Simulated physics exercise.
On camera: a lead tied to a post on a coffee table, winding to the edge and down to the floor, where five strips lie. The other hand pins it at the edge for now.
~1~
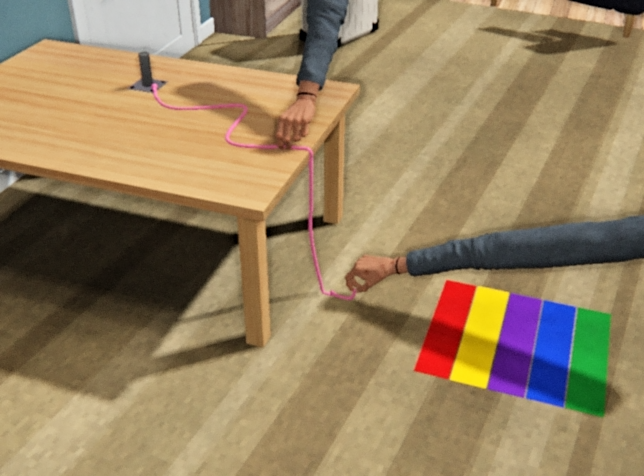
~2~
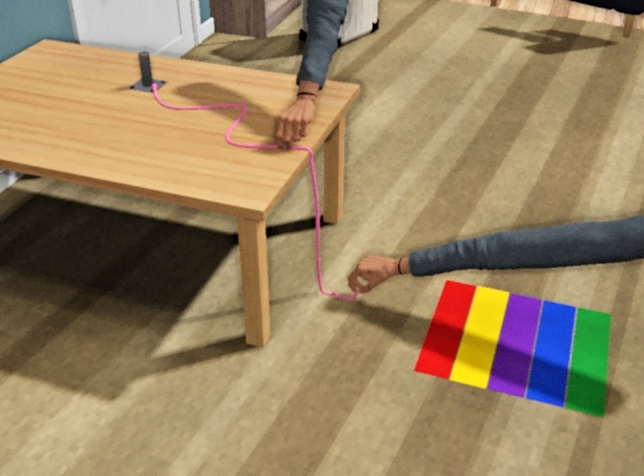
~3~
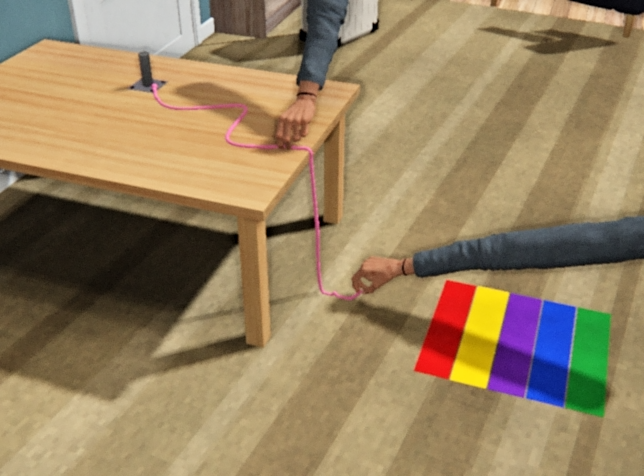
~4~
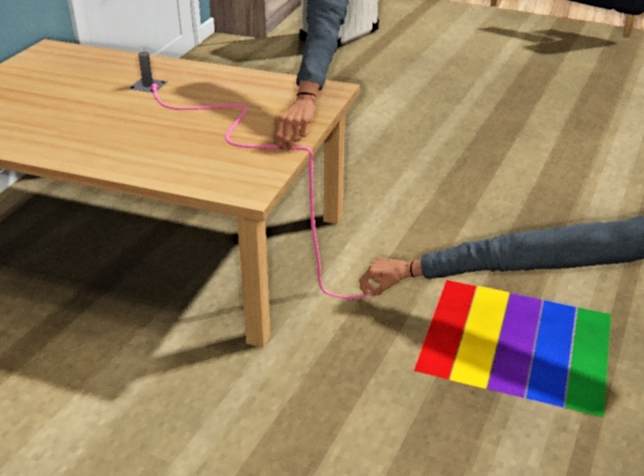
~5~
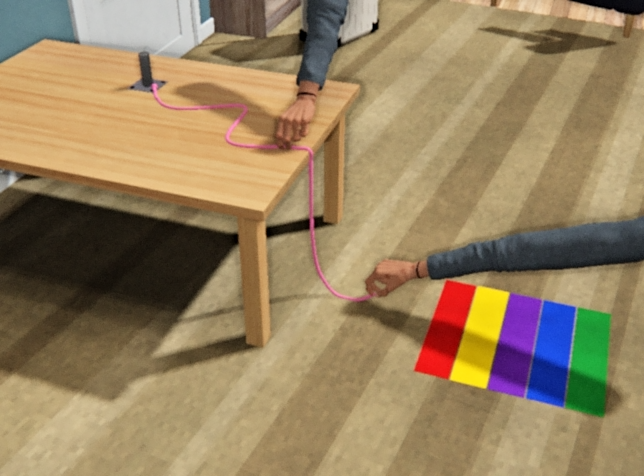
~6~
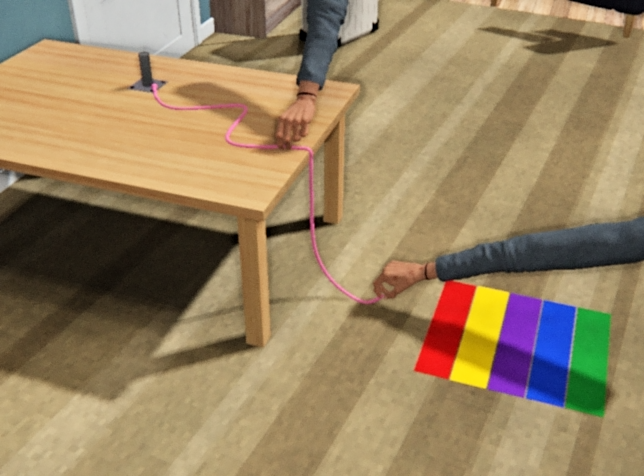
On a living room floor beside a wooden table, a hand slowly drawing a pink cord's end right while another presses above.
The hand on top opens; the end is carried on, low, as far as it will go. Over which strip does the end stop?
The blue one.
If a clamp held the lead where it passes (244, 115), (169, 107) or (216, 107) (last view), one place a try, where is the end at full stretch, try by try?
Near (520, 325), (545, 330) and (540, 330).
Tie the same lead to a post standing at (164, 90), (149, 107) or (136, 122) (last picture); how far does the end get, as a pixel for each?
About (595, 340), (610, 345) and (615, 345).
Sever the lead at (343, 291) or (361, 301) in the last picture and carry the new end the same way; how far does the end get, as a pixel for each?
About (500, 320) and (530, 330).
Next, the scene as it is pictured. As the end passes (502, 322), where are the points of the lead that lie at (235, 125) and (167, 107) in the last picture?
They go to (291, 129) and to (197, 98).
Soon after, end near (502, 322); over yellow.
After that, end near (542, 331); over blue.
At the stop, end near (566, 336); over blue. It halts on the blue strip.
